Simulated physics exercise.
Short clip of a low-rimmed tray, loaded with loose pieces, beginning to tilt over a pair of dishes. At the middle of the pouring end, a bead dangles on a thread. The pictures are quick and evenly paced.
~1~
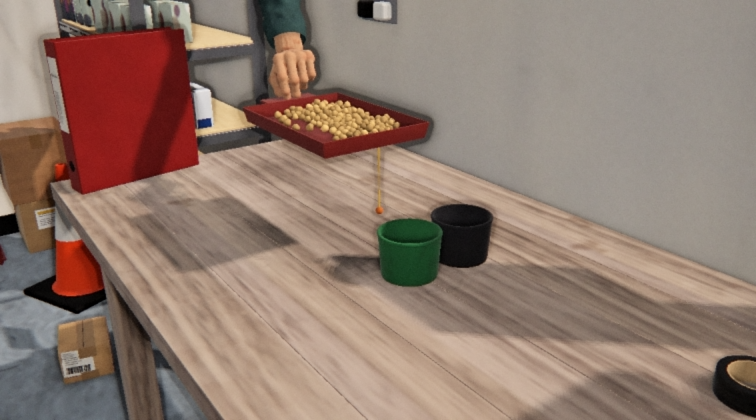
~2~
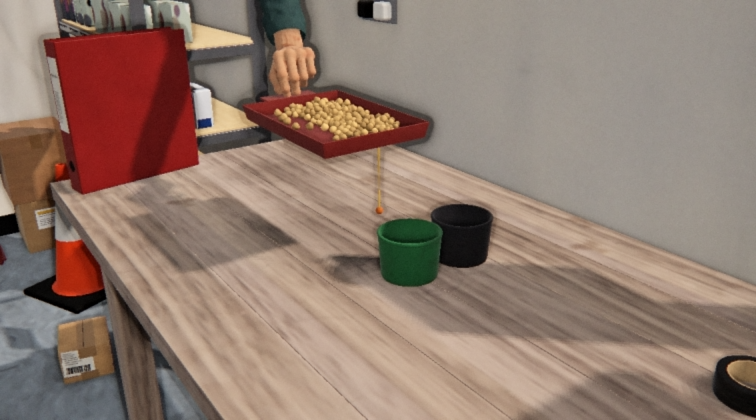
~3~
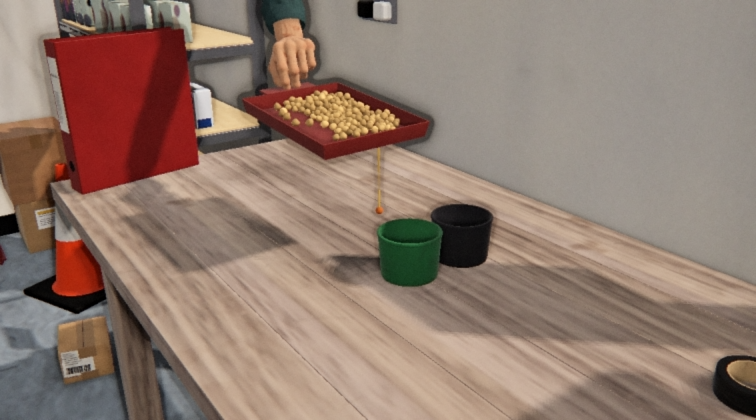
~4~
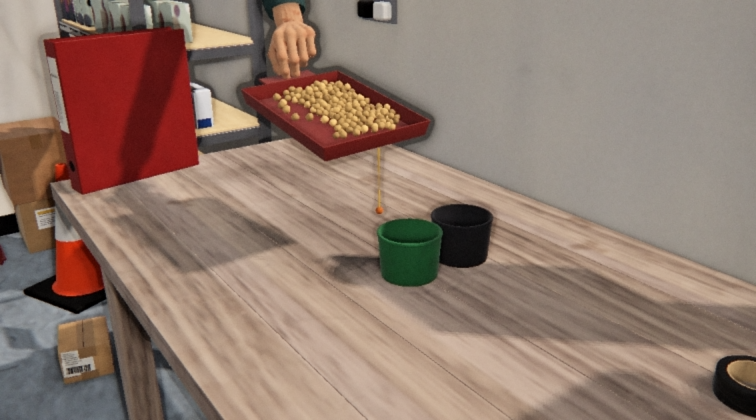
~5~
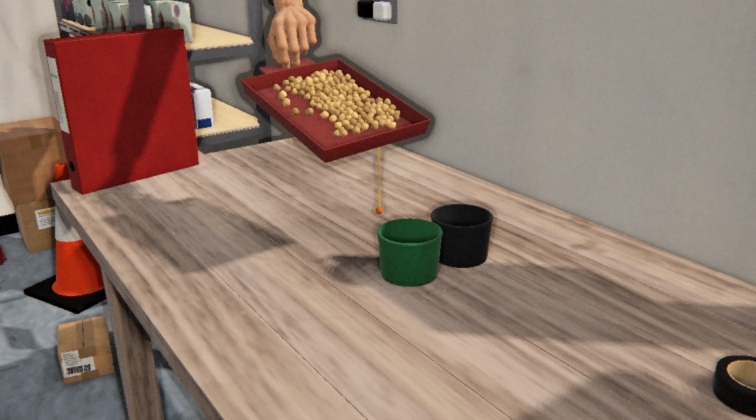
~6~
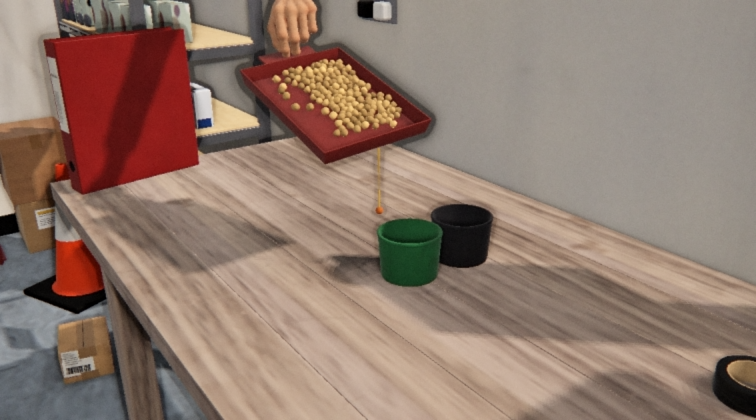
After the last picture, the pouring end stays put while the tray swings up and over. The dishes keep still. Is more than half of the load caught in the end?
The dishes save the lesser portion.
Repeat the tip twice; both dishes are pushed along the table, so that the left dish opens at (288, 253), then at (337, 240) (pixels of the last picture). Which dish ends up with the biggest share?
Well, first the dish at right, then the dish at left.
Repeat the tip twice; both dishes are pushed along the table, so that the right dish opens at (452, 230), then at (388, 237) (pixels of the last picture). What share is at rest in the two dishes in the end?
First placement: 30 per cent; second placement: 70 per cent.
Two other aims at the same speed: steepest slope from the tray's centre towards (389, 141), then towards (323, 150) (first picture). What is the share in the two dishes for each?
70 per cent, then 0 per cent.
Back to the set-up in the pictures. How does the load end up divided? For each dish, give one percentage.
Left dish: 10; right dish: 0 percent.
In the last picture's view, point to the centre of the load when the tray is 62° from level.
(355, 124).
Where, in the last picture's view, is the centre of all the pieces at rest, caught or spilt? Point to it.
Near pixel (354, 296).
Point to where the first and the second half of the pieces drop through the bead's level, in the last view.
The early half goes through (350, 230), the late half through (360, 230).
Just after the last frame, tray tipped steeply; almost all on the tray; about a tenth in the air.
A moment on, tray tipped past a quarter turn; roughly two thirds on the tray; just a few in the left dish; roughly a quarter outside both; roughly a quarter in the air.
Further on, tray tipped past a quarter turn; about a tenth in the left dish; the larger part outside both.
When it is over, tray tipped past a quarter turn; about a tenth in the left dish; not one in the right dish; the larger part outside both.
